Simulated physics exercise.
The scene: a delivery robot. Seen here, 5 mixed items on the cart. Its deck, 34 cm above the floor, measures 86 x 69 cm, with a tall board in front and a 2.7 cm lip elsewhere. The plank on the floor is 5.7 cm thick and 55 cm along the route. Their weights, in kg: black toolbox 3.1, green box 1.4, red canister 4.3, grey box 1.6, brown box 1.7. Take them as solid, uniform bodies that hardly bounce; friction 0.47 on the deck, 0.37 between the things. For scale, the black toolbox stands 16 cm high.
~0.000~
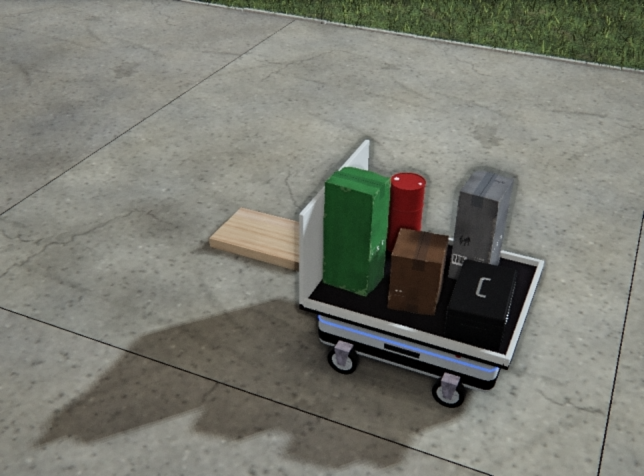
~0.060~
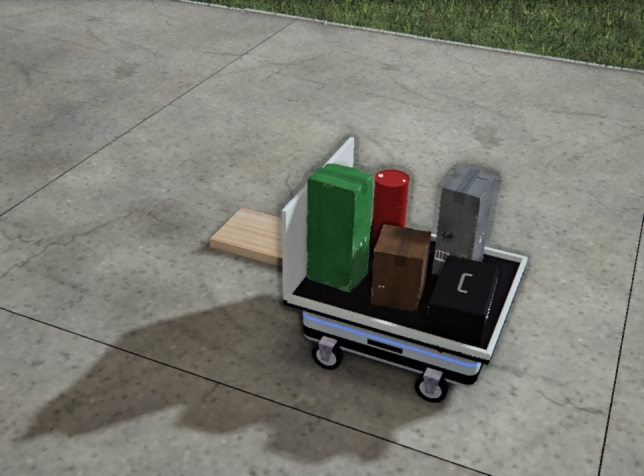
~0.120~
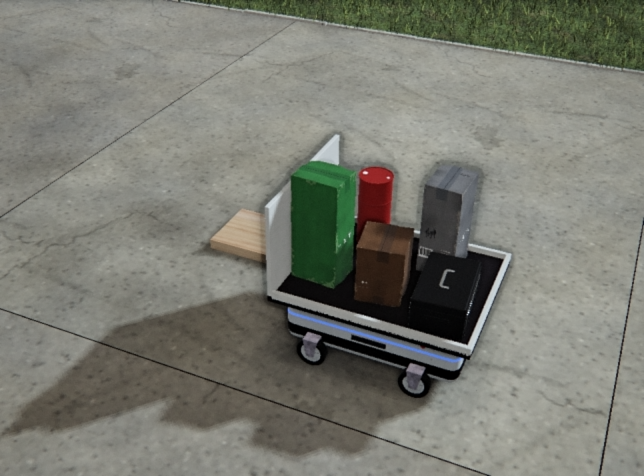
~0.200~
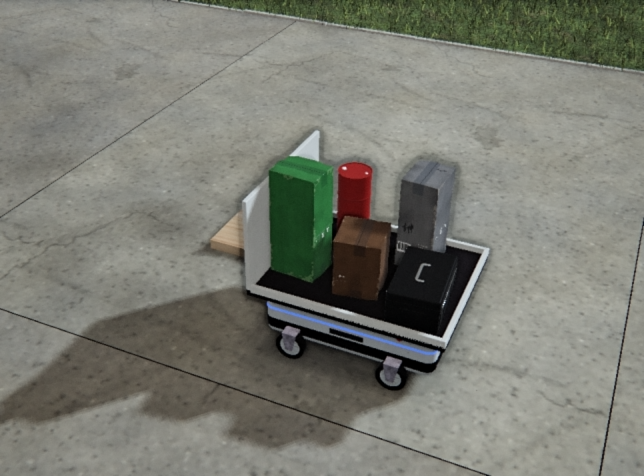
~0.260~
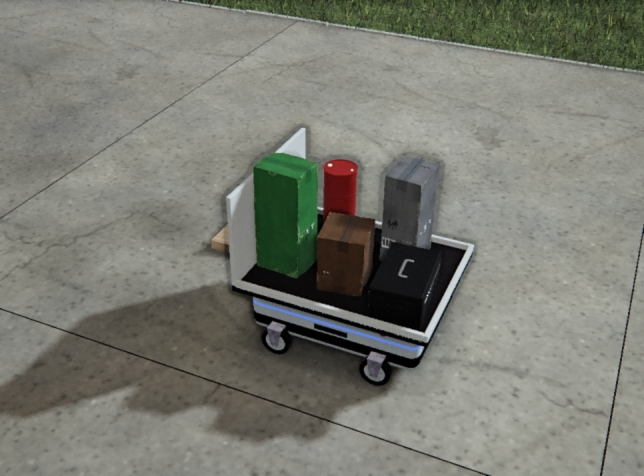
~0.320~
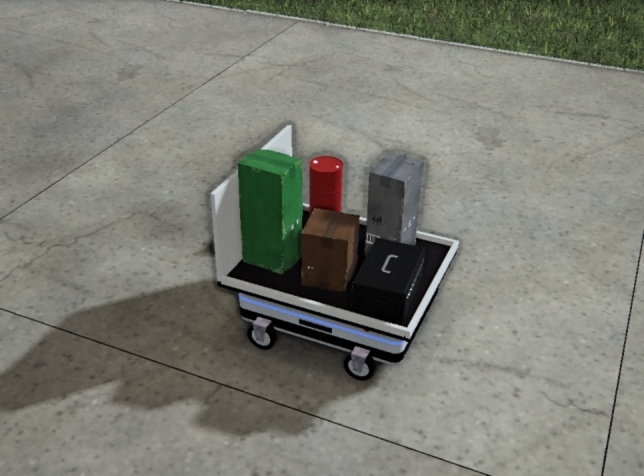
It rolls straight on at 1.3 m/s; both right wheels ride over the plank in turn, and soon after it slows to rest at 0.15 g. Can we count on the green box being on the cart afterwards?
The green box comes off the cart.
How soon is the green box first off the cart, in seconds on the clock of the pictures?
Near 1.0 s.
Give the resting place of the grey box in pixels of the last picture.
Around (60, 141).
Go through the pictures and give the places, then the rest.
In the first picture, cart has run 0 cm; green box (356, 232); black toolbox (481, 303).
In the second picture, cart has run 8 cm; grey box (463, 225); brown box (401, 268).
In the third picture, cart has run 16 cm; black toolbox (446, 294); red canister (374, 208).
In the fourth picture, cart has run 26 cm; grey box (425, 217); brown box (361, 259).
In the fifth picture, cart has run 34 cm; black toolbox (405, 284); red canister (340, 200).
In the sixth picture, cart has run 42 cm; green box (271, 212); grey box (394, 210).
After 0.72 s, cart has run 94 cm; green box 28° off upright near (180, 191); red canister 39° off upright; grey box 3° off upright.
After 1.12 s, cart has run 146 cm; green box now off the cart; red canister 64° off upright; grey box 23° off upright.
After 1.52 s, cart has run 196 cm; red canister on its side; grey box 29° off upright; brown box moved 12 cm.
In the end (2.7 s), off the cart, green box; toppled on the cart, red canister; not toppled but over 10 cm from the start, grey box and brown box; the last one under 10 cm from the start.
